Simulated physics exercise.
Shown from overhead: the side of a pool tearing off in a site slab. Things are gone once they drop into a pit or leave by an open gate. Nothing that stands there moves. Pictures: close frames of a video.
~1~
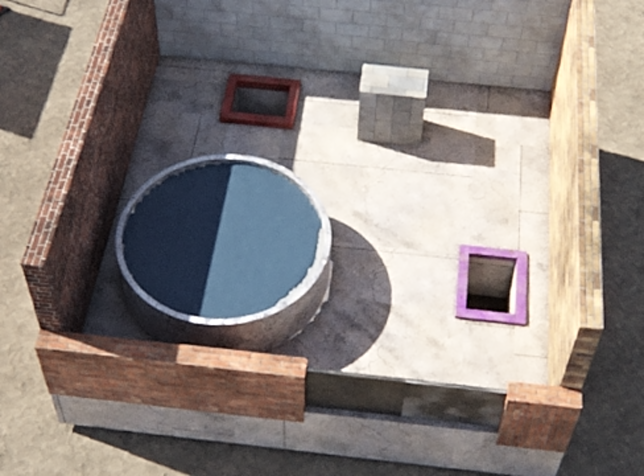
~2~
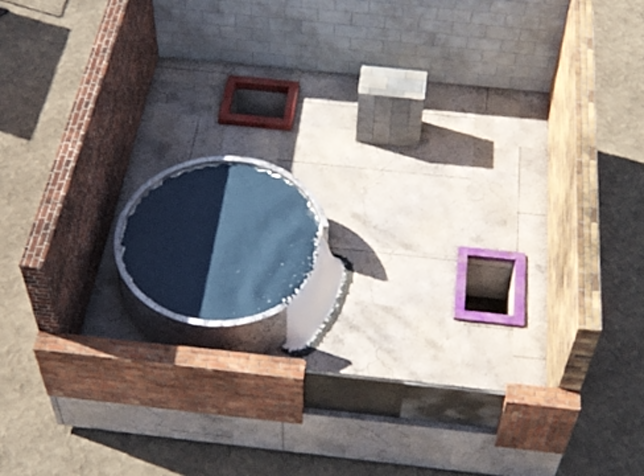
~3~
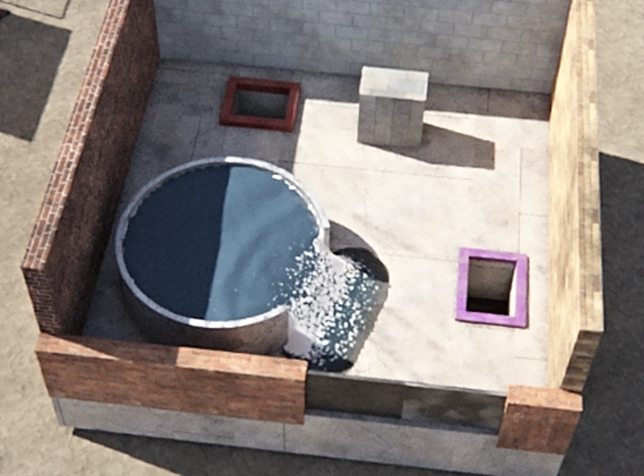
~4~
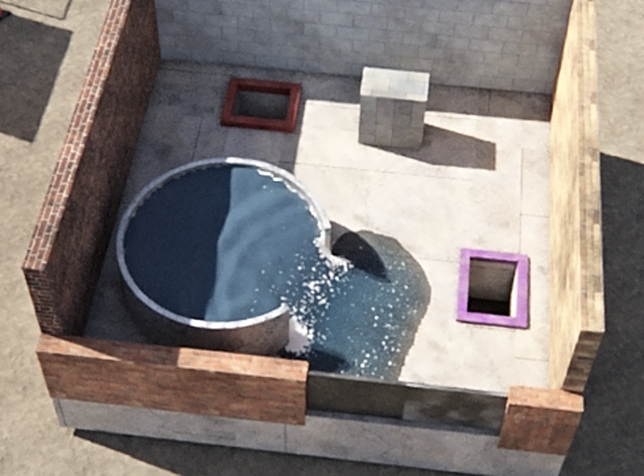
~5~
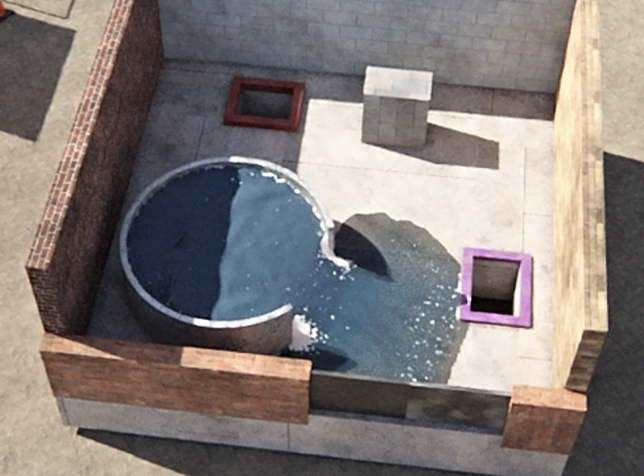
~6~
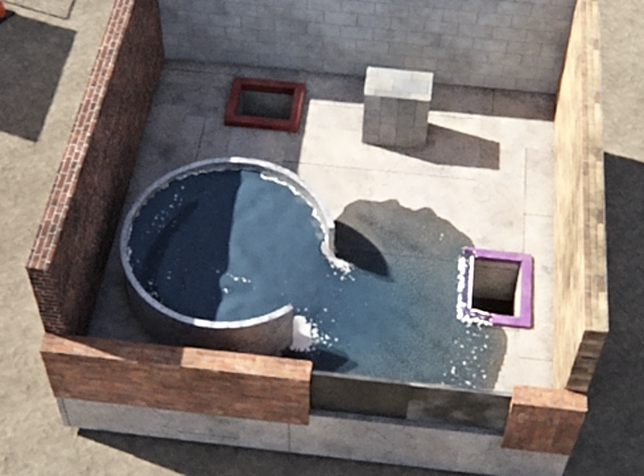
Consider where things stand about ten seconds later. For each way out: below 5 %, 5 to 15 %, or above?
In order: The gate never reaches five per cent, the purple pit clears fifteen per cent, the red pit never reaches five per cent.
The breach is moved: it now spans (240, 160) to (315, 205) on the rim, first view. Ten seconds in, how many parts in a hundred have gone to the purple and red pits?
In per cent: Purple 12, red 6.
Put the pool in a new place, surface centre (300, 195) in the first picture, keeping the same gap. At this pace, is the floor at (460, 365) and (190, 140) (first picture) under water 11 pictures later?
Swamped, untouched.
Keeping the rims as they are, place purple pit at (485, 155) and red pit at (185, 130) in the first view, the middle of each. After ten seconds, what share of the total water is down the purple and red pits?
Per cent by pit - purple: 15 / red: 2.
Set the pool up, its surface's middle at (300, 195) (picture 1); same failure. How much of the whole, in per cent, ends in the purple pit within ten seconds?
Result, purple pit: 45 percent after ten seconds.
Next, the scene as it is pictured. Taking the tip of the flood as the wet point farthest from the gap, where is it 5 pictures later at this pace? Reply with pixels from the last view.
At about (548, 201).
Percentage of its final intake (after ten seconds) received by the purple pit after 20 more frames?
Around 55 in a hundred.
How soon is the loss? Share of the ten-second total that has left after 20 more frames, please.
Close to 55 %.
A moment on, water covers 35 % of the floor; the gate 0 %, the purple pit 3 %, the red pit 0 %.
Next, water covers 40 % of the floor; the gate 0 %, the purple pit 7 %, the red pit 0 %.
Then, water covers 55 % of the floor; the gate 0 %, the purple pit 19 %, the red pit 0 %.
Later, water covers 80 % of the floor; the gate 0 %, the purple pit 29 %, the red pit 0 %.
In the end, water covers 100 % of the floor; the gate 0 %, the purple pit 34 %, the red pit 1 %.
